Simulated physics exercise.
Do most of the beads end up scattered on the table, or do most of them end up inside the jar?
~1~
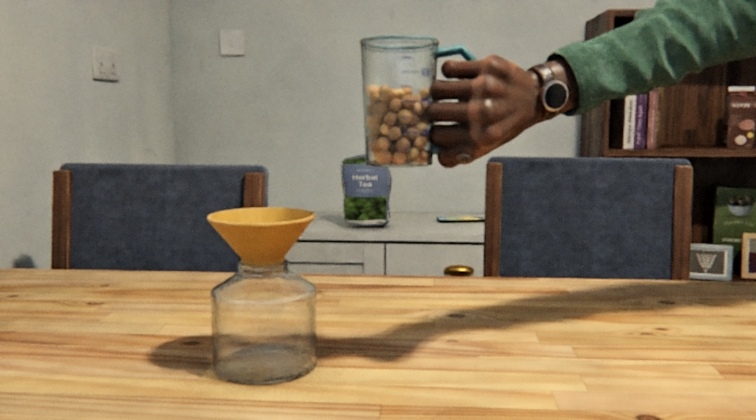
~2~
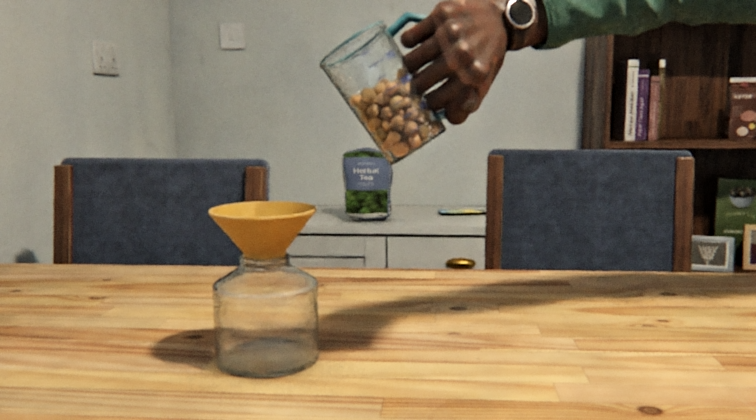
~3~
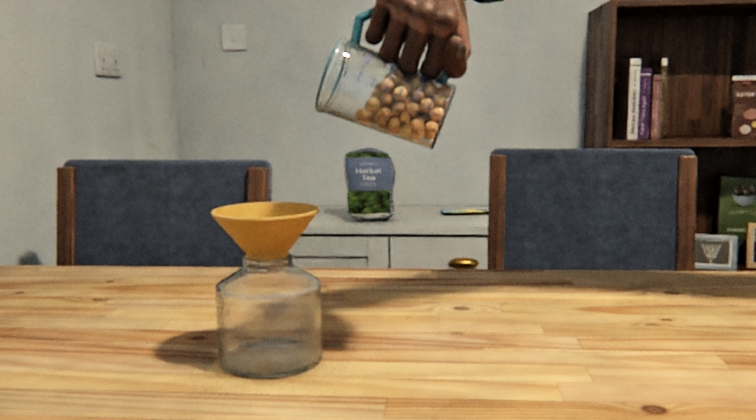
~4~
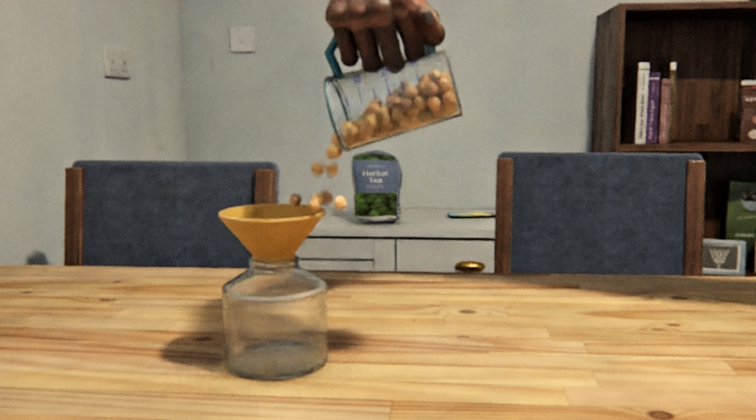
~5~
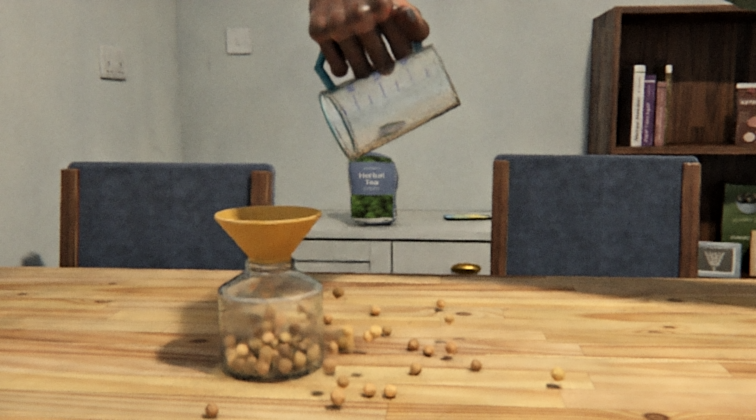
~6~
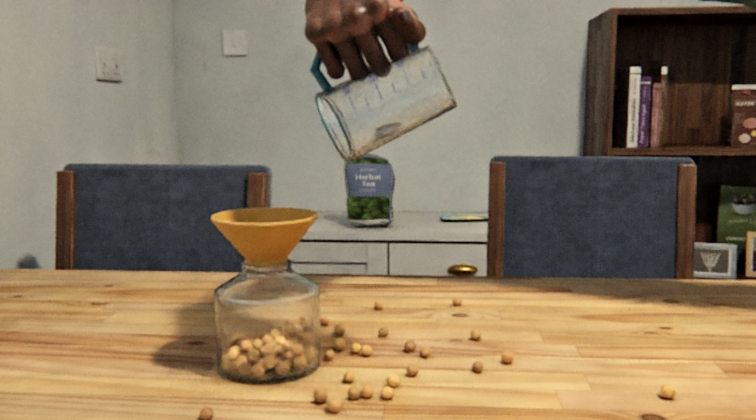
Most of the beads end up inside the jar. A fair share is spilt on the table, and very few are left in the cup or funnel.
